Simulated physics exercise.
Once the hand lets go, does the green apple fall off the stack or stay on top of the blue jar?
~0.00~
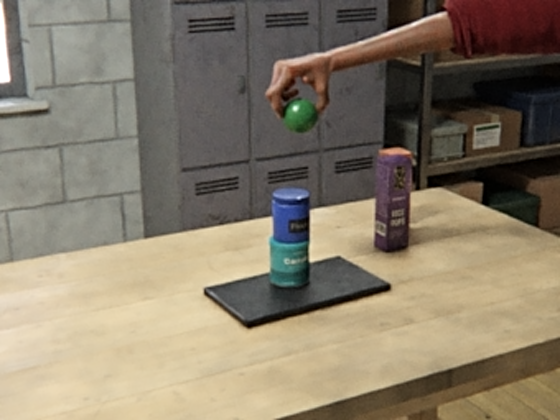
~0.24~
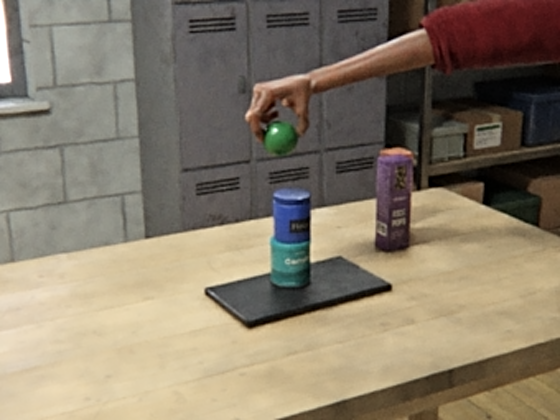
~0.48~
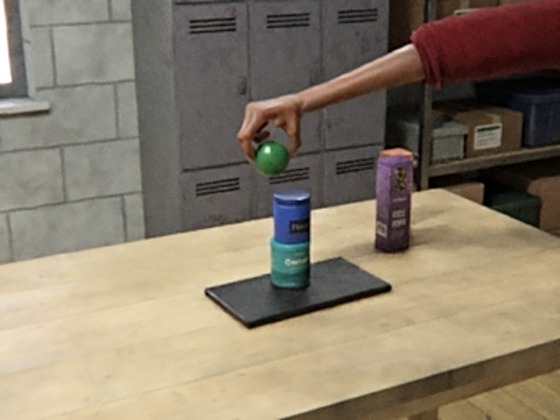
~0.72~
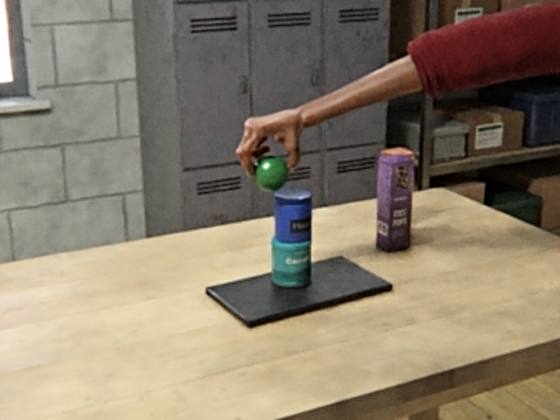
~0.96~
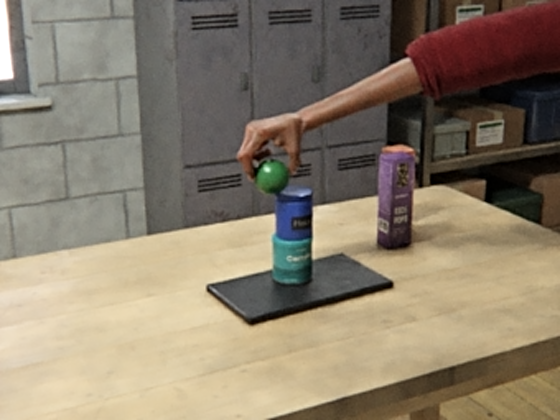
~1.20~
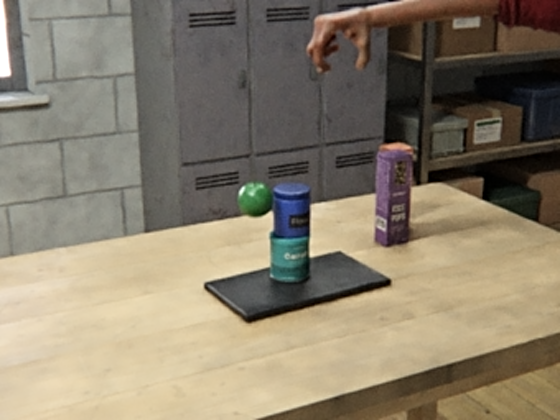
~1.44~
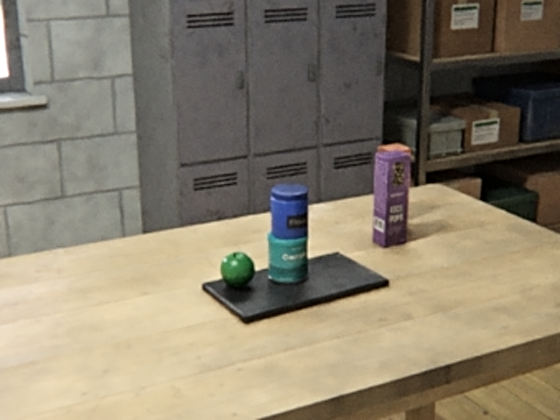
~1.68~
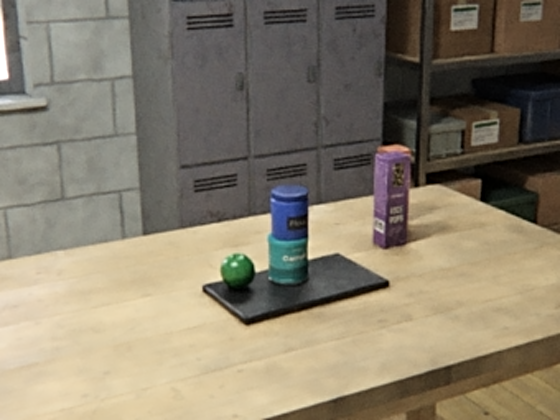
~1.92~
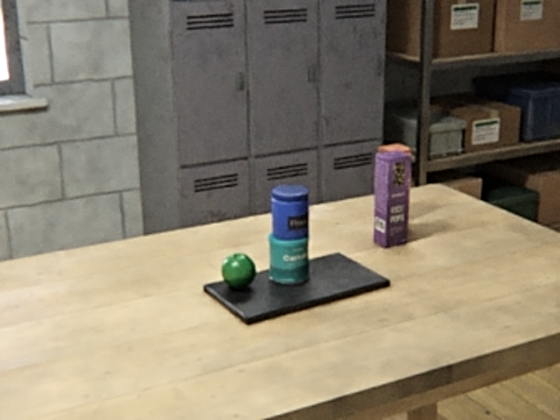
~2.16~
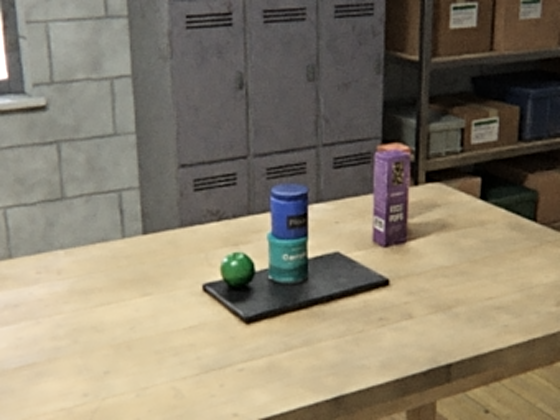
The green apple falls off to the left and ends up on the black tray, while the blue jar stays on the turquoise pot.
A green apple lowered by a hand to stacked jars falls left onto the black tray.
